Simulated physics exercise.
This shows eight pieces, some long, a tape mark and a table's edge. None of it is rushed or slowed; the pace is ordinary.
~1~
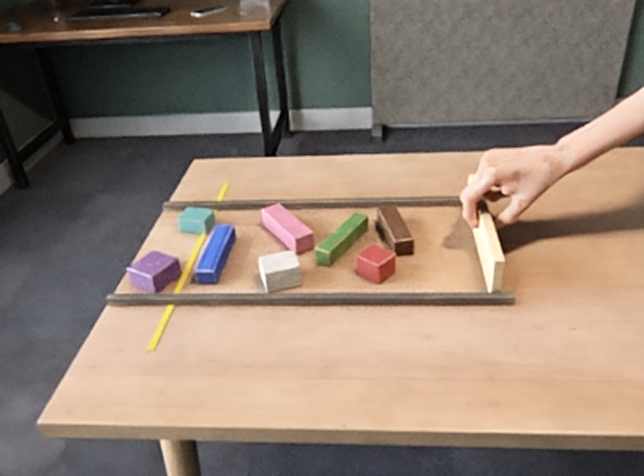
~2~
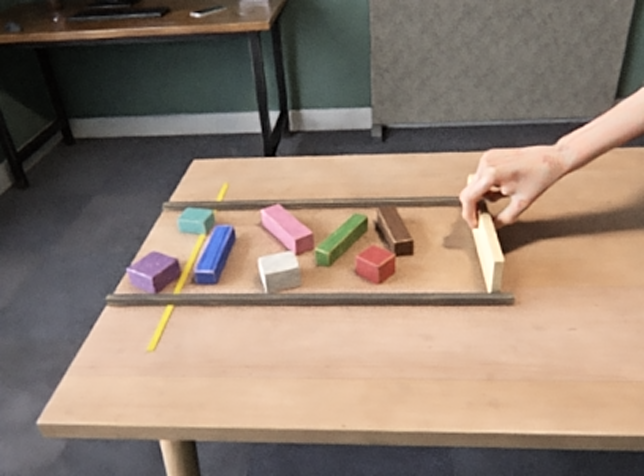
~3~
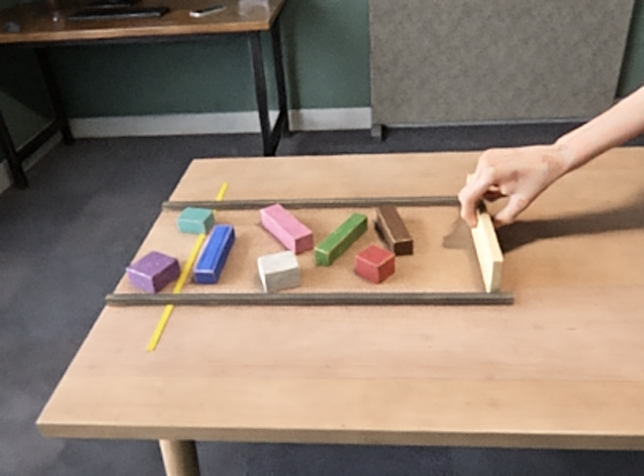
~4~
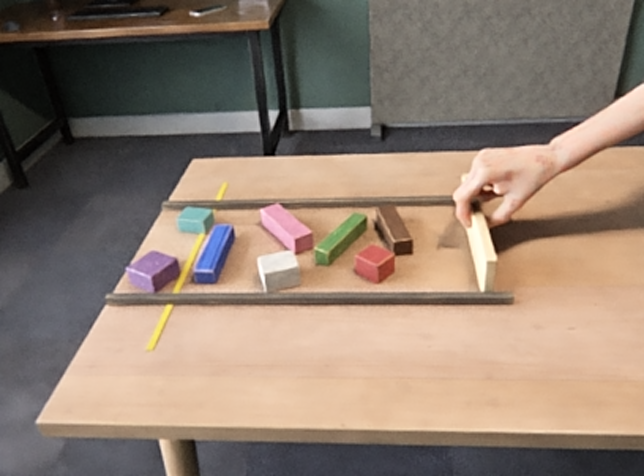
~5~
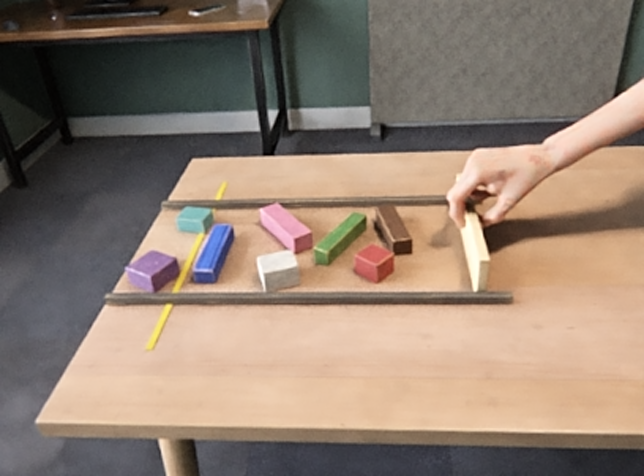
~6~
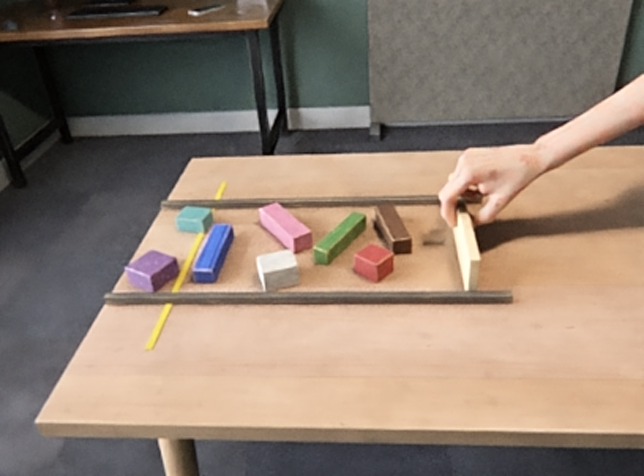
On a wooden table, a hand slides an upright board slightly left toward still, colored blocks.
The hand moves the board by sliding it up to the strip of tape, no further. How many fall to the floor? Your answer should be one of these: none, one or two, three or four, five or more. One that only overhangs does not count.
The count is three or four.
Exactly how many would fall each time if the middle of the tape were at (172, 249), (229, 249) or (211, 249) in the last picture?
Per try: 5; 0; 1.
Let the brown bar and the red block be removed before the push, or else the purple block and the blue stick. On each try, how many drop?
Result, first then second: 1, 1.
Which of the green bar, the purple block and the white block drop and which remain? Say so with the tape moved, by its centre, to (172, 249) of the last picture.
One by one: The green bar holds its spot, the purple block topples, the white block topples.
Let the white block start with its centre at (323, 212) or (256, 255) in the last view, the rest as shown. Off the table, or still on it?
From the two starts it stays up; it stays up.
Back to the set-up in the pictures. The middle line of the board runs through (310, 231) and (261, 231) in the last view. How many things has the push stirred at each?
Up to then 5, and up to the other point 7.
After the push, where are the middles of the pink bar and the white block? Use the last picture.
Result: One at about (157, 229), the other at about (132, 275).
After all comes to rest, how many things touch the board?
All in all, 2.
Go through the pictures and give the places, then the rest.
The first picture shows purple block (155, 271); turquoise block (197, 221); blue stick (217, 253); board (483, 230); tape (196, 250).
The second picture shows turquoise block (197, 221); green bar (343, 239).
The third picture shows blue stick (216, 253); board (482, 229).
The fourth picture shows purple block (154, 271); pink bar (286, 228).
The fifth picture shows turquoise block (195, 220); white block (279, 271).
The sixth picture shows purple block (153, 270); turquoise block (195, 220); blue stick (215, 252); board (462, 228); tape (194, 249).
Soon after, none off yet; purple block at rest near (153, 270); turquoise block at rest near (195, 220); blue stick at rest near (215, 252).
Then, none off yet; purple block moved about its own width near (130, 271); turquoise block moved a little near (182, 220); blue stick moved a little near (169, 252).
By the end, the number that fall off is three or four; fallen, blue stick, turquoise block and purple block.
